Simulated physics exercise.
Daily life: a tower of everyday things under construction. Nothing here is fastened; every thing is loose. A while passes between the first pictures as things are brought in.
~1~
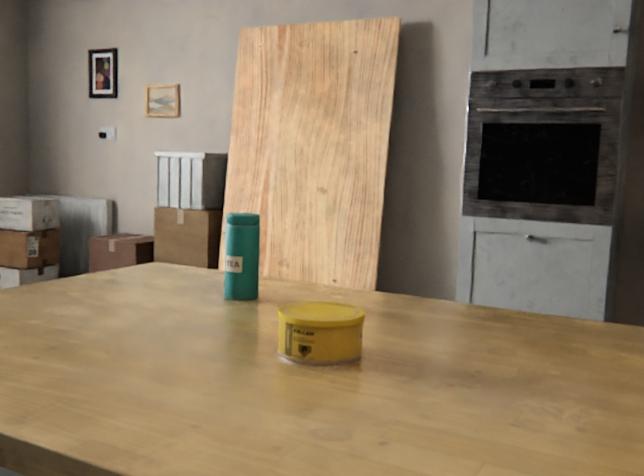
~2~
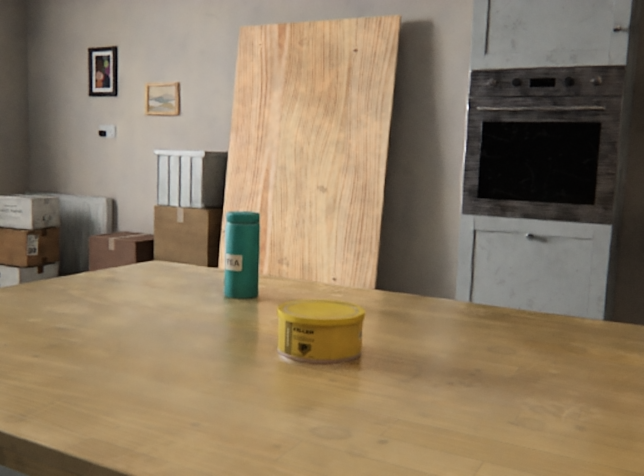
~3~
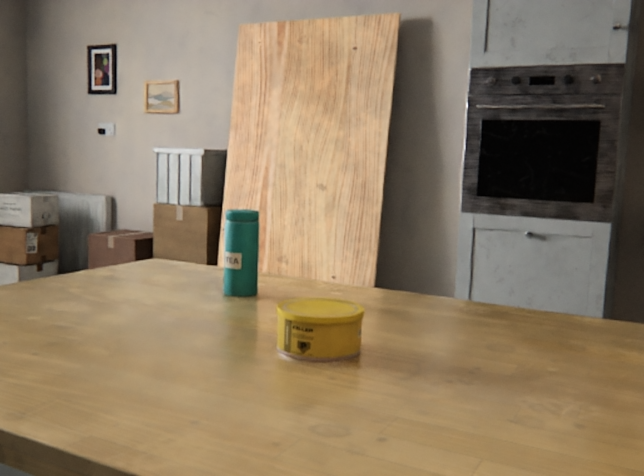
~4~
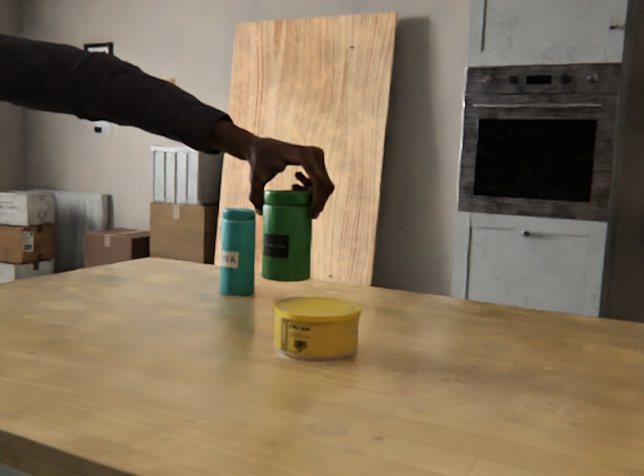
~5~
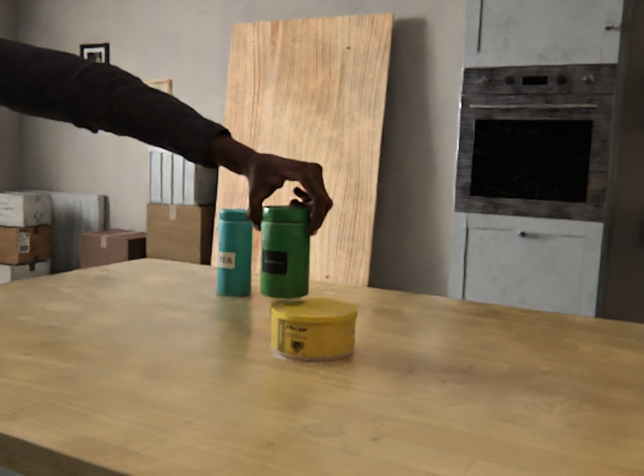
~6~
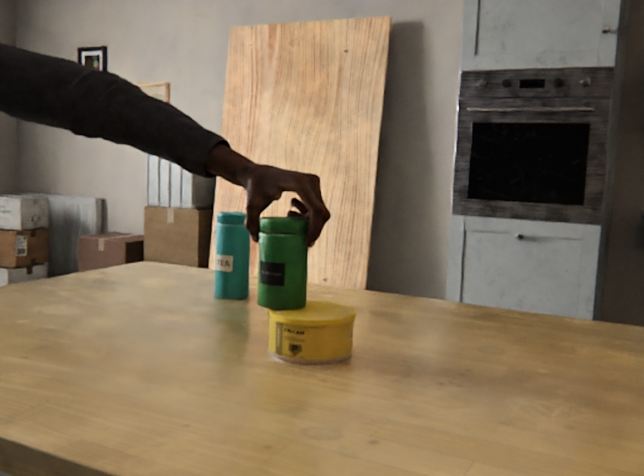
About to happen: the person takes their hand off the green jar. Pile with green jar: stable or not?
Stable.
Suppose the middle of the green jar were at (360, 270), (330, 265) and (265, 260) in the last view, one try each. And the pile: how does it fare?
So the first time it tips over, the second time it stays intact, and the third time it tips over.
Then, 0.20 s on from there, no change.
Then, 0.50 s on from there, green jar resting near (283, 262).
In the end, all 3 unmoved. At the end, from the last picture's camera, green jar near (283, 262). The pile keeps its balance.
